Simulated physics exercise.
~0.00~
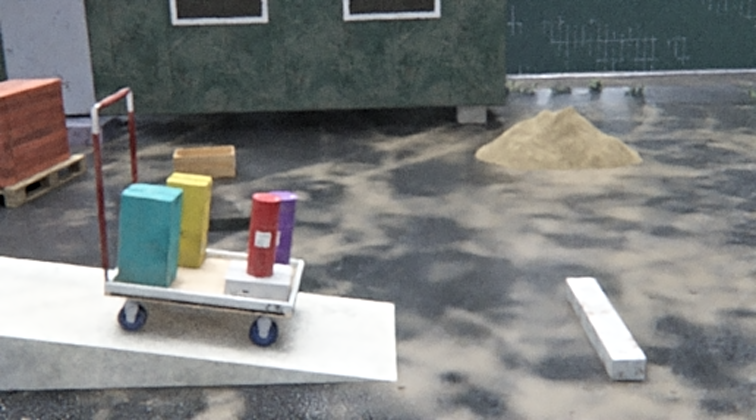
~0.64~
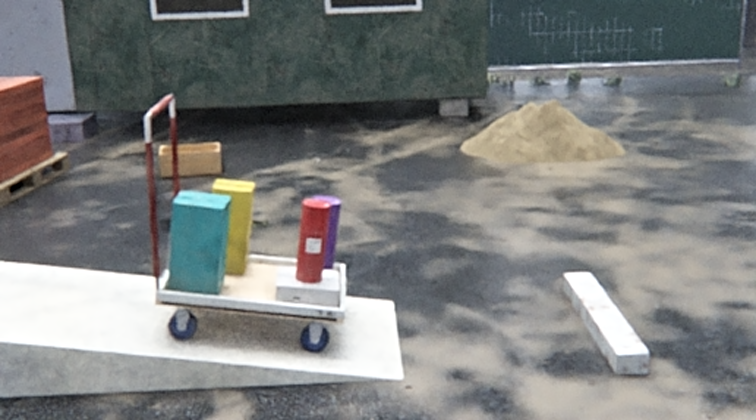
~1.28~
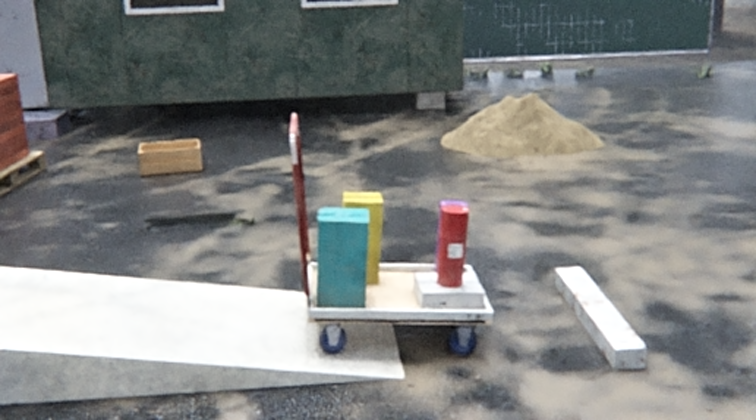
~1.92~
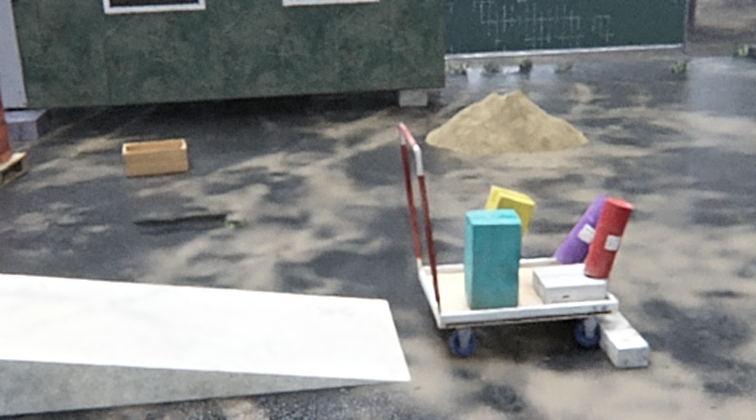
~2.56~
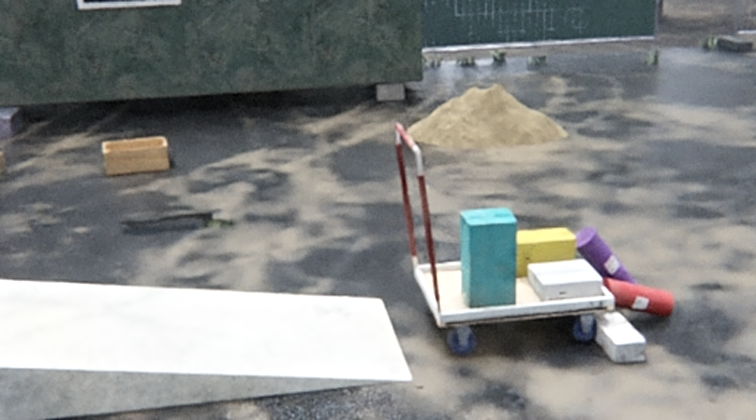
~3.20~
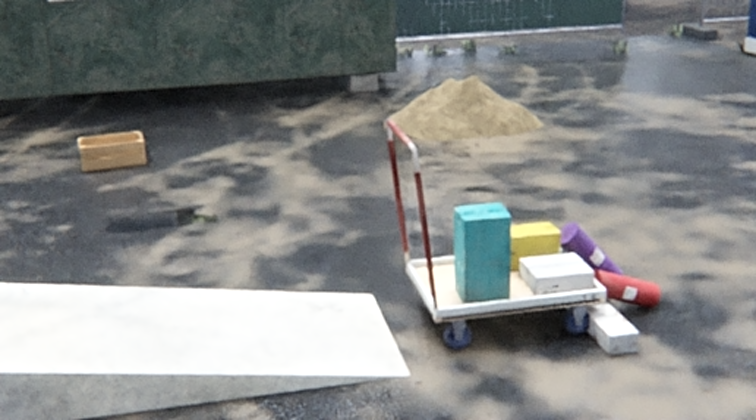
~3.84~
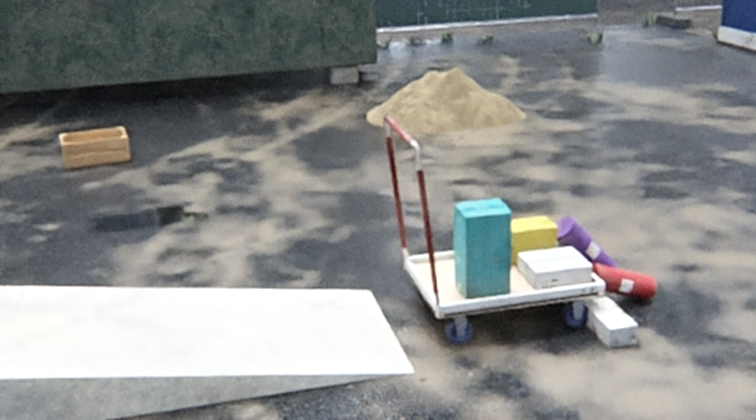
The footage shows a trolley loaded with colored boxes and canisters rolling right down a ramp onto level ground and stopping at a white kerb, where the yellow box topples onto the deck, the purple and red canisters tumble off the front, and the turquoise box stays upright aboard.
